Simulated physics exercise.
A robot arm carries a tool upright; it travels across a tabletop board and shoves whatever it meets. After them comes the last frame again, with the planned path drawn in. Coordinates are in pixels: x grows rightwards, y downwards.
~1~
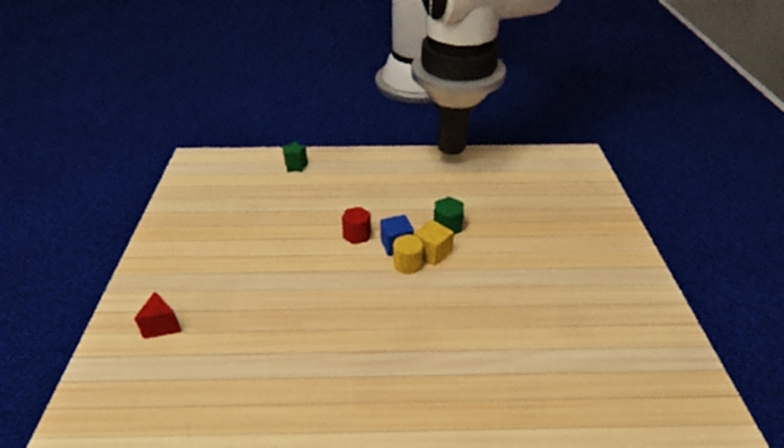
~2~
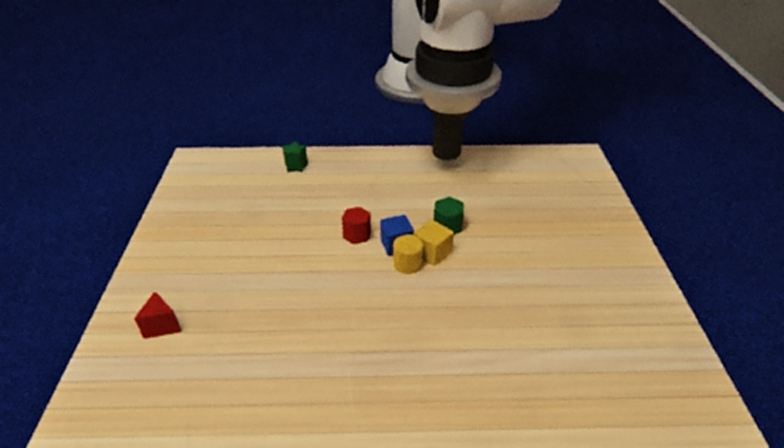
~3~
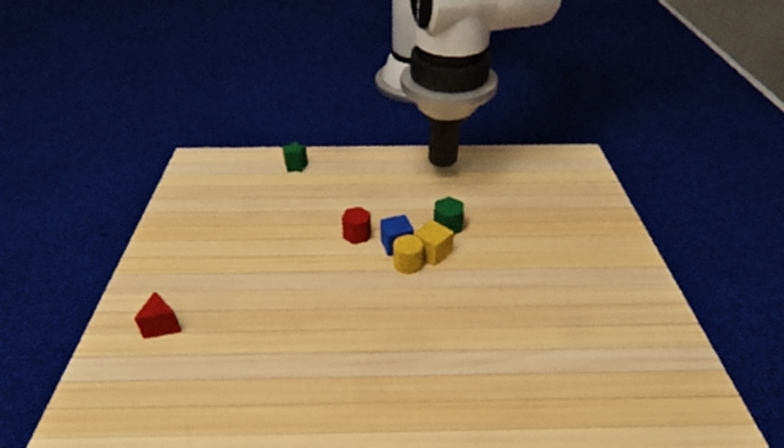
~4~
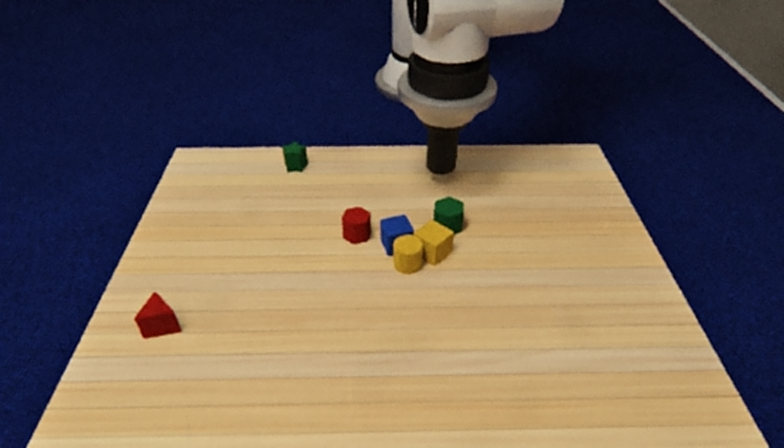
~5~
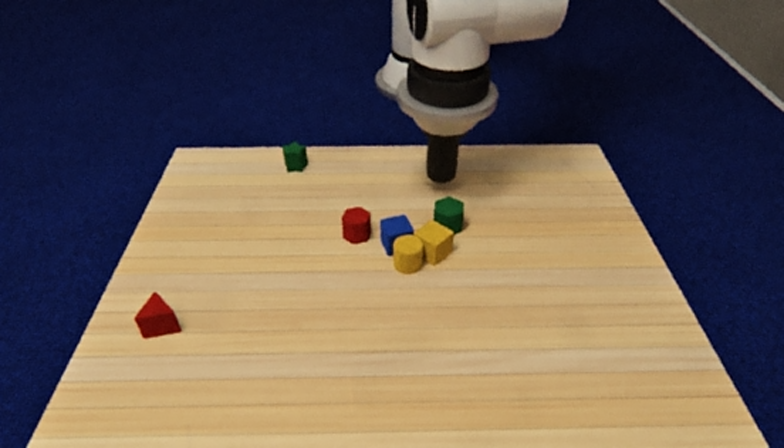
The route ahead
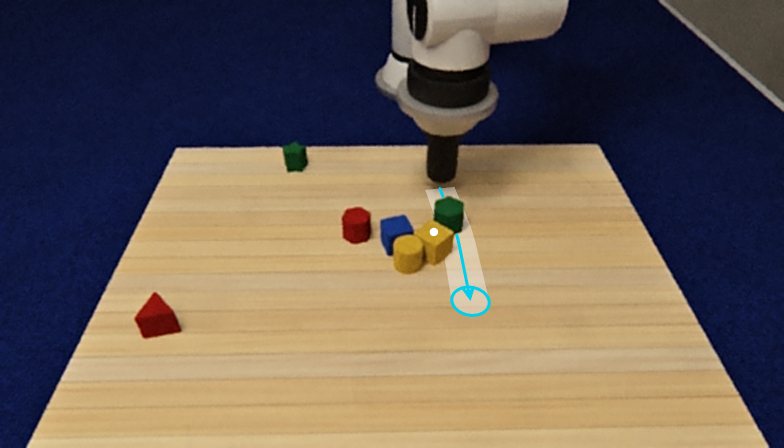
A white robot arm with a dark, rod-like tool reaches over the far edge of a pale wooden board on blue, seen from the front and slightly above by a still camera. A small green block sits at far left, a red triangular one nearer left, and red, blue, yellow and green blocks near the middle. The tool shifts slightly left, then edges nearer, while every block stays still.
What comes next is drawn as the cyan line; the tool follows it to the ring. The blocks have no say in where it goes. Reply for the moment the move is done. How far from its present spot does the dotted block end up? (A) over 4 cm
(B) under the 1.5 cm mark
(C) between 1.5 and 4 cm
Answer: C.
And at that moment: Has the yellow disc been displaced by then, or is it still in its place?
It leaves its spot.
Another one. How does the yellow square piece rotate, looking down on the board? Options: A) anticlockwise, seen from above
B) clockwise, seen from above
My answer is option B.
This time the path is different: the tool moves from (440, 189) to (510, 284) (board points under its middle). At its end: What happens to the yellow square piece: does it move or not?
Shifted out of place.
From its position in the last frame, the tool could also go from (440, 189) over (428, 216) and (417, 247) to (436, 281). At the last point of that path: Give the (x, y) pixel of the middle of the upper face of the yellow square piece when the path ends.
I think it will end close to (472, 269).
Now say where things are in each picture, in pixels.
Tip of the tool (451, 148), middles of tops, blue square piece (397, 225), yellow disc (408, 244), yellow square piece (434, 232), green six-sided block (449, 206), in the first picture.
Tool (447, 153), nothing pushed, in the second picture.
Tool (443, 160), nothing pushed, in the third picture.
Tool (441, 167), nothing pushed, in the fourth picture.
Tool (441, 175), blue square piece (397, 225), yellow disc (408, 244), yellow square piece (434, 232), green six-sided block (449, 206), in the fifth picture.
The line goes from (440, 189) via (452, 220) and (462, 257), ending at (470, 301); the dot is on the yellow square piece.
The first path, step by step. One third of the way, tool (454, 207); yellow disc (406, 246); yellow square piece (432, 236); green six-sided block (452, 222), turned 15° clockwise.
Two thirds of the way, tool (463, 244); yellow disc (393, 251); yellow square piece (424, 250), turned 50° clockwise; green six-sided block (457, 261), turned 55° clockwise.
At the end, tool (473, 287); blue square piece unmoved; yellow disc (393, 251); yellow square piece (424, 250), turned 50° clockwise; green six-sided block (453, 303), turned 75° clockwise.
